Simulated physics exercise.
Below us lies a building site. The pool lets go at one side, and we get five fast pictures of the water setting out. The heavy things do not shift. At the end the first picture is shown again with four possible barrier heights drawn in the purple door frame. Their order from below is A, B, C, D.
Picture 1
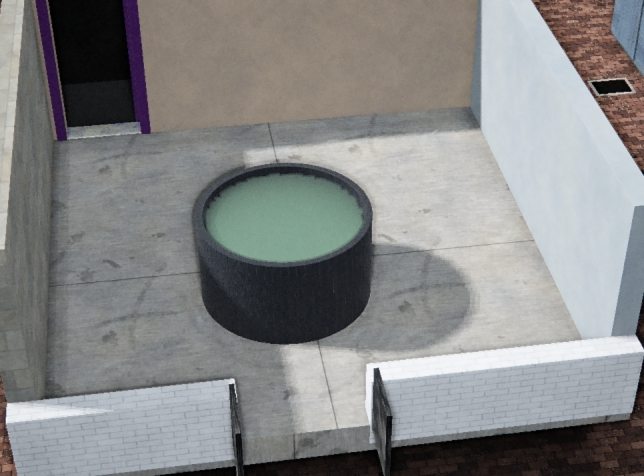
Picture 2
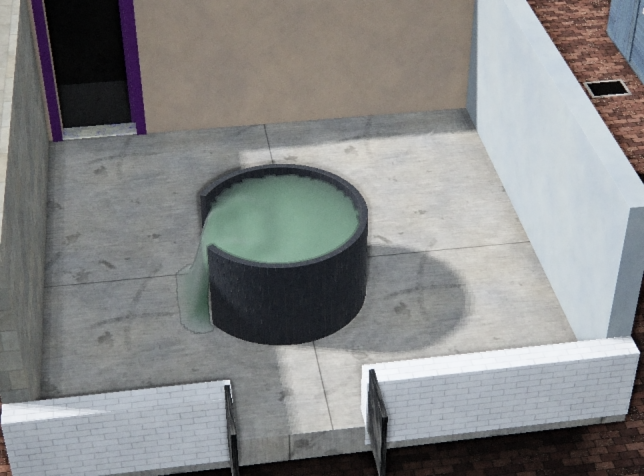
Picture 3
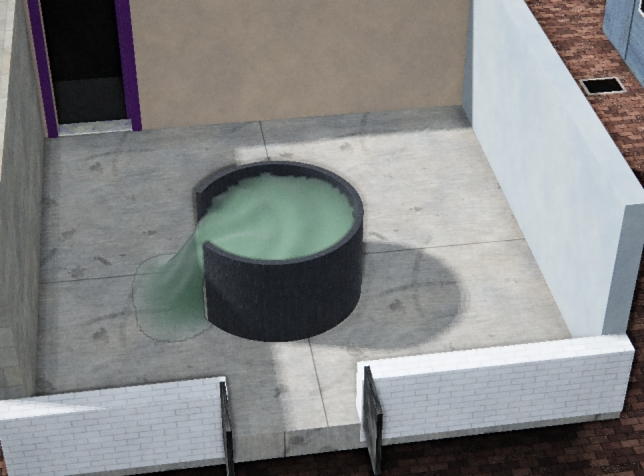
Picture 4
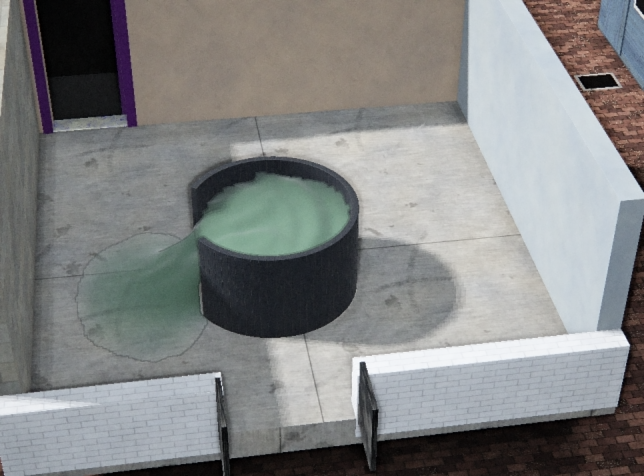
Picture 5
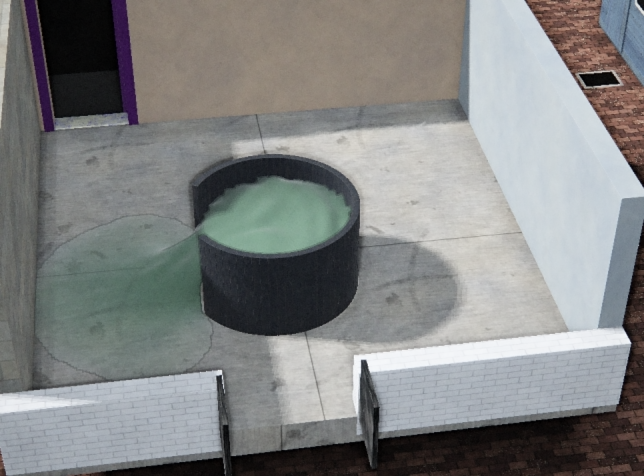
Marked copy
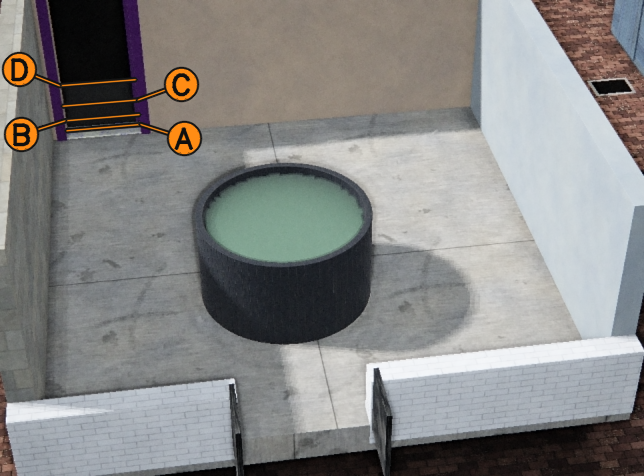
Green water in a round, dark pool lay still, then poured out through a gap in its left side and spread across the concrete yard toward the left wall in a widening, rounded sheet.
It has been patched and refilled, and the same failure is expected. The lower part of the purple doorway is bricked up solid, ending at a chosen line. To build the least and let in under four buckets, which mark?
Go for B.
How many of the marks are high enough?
Three.
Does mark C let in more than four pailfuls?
No, not at all.
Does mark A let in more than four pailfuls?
Yes, that goes wrong.
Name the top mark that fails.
That is mark A.
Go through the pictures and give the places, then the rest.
Water in the pool at rest, its middle at (284, 218); foot of the purple doorway at (104, 136); open gate at (301, 367), in the first picture.
Front seen at (208, 327), 1 % of the ground wet, in the second picture.
Front seen at (161, 332), 3 % of the ground wet, in the third picture.
Front seen at (102, 338), 8 % of the ground wet, in the fourth picture.
Front seen at (36, 318), 14 % of the ground wet, in the fifth picture.
On the marked copy, A at (103, 127); B at (102, 117); C at (100, 103); D at (97, 82); from the bottom up A, B, C, D.
Choosing A, about 13 bucketfuls get in.
Choosing B, a bucket or two gets in.
Choosing C, nothing gets over.
Choosing D, nothing gets over.
